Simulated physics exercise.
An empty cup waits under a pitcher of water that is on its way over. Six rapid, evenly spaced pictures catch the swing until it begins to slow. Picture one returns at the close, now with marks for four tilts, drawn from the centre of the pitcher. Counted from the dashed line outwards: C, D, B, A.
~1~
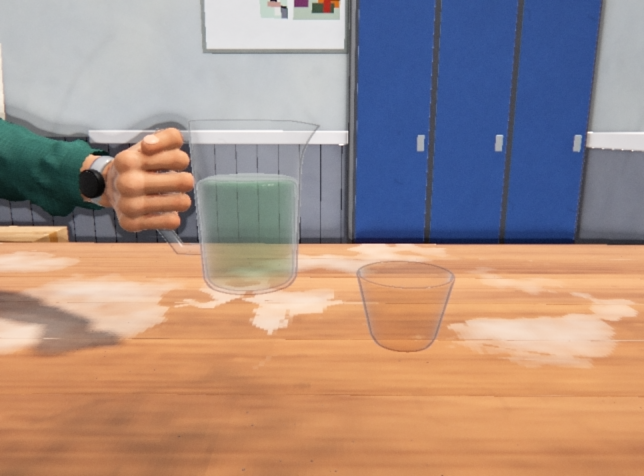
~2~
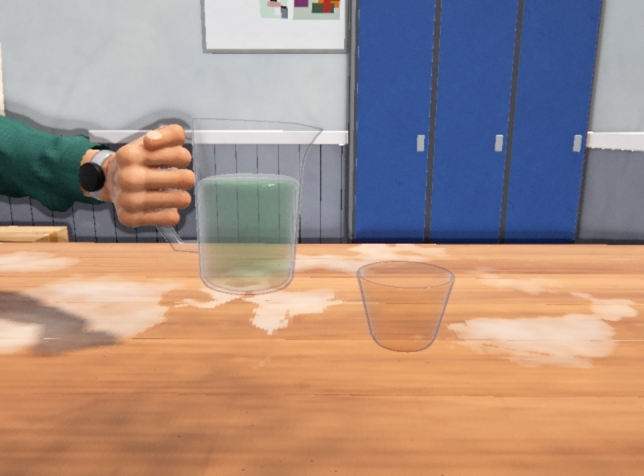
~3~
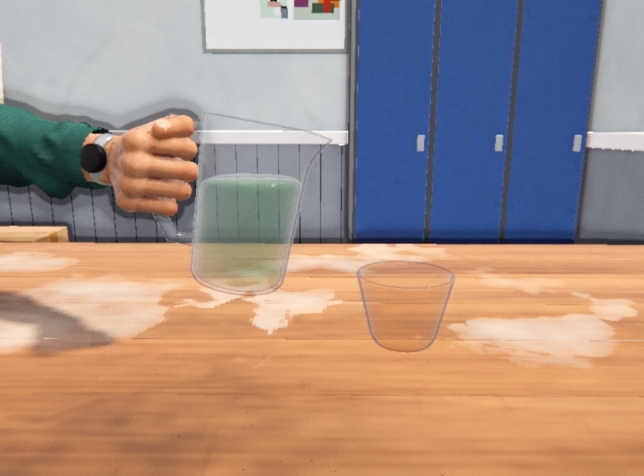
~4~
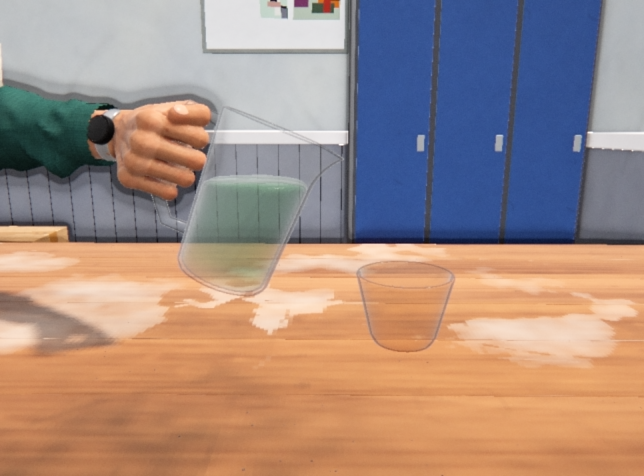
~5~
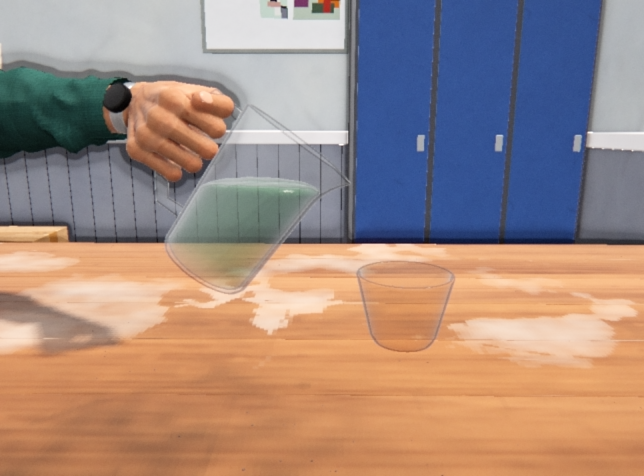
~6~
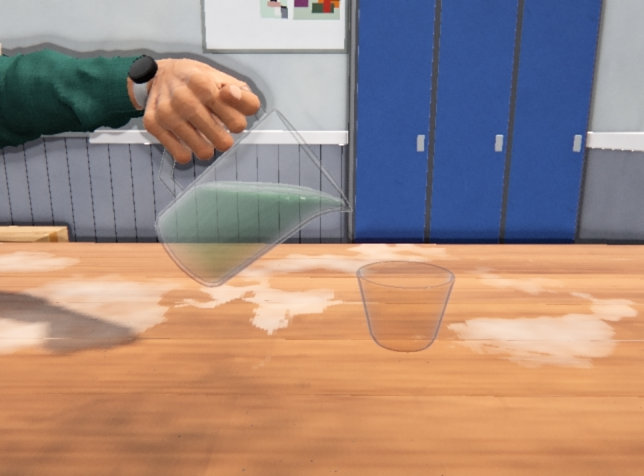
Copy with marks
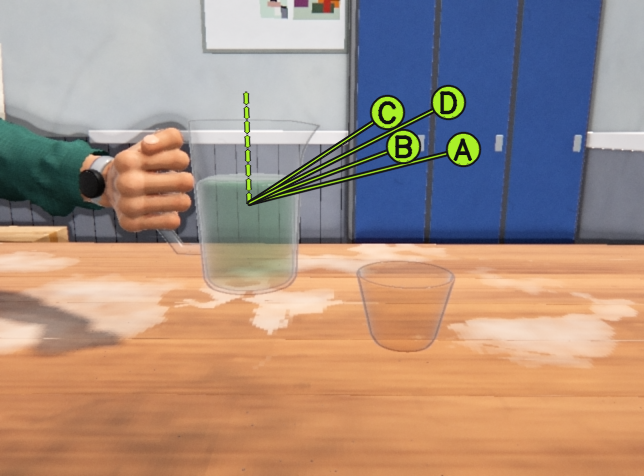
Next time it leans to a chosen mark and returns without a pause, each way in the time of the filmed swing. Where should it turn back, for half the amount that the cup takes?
D.
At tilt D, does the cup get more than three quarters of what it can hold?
No, less.
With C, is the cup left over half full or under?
Under half.
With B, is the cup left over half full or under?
Over.
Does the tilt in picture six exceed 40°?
Yes, it does.
On the marked copy, A at (446, 153); B at (387, 151); C at (373, 122); D at (433, 110).
With A, the cup ends with about 92 % of what it can hold; 7 % of the water is spilt.
With B, the cup ends with about 75 % of what it can hold.
With C, the cup ends with about 27 % of what it can hold.
With D, the cup ends with about 48 % of what it can hold.
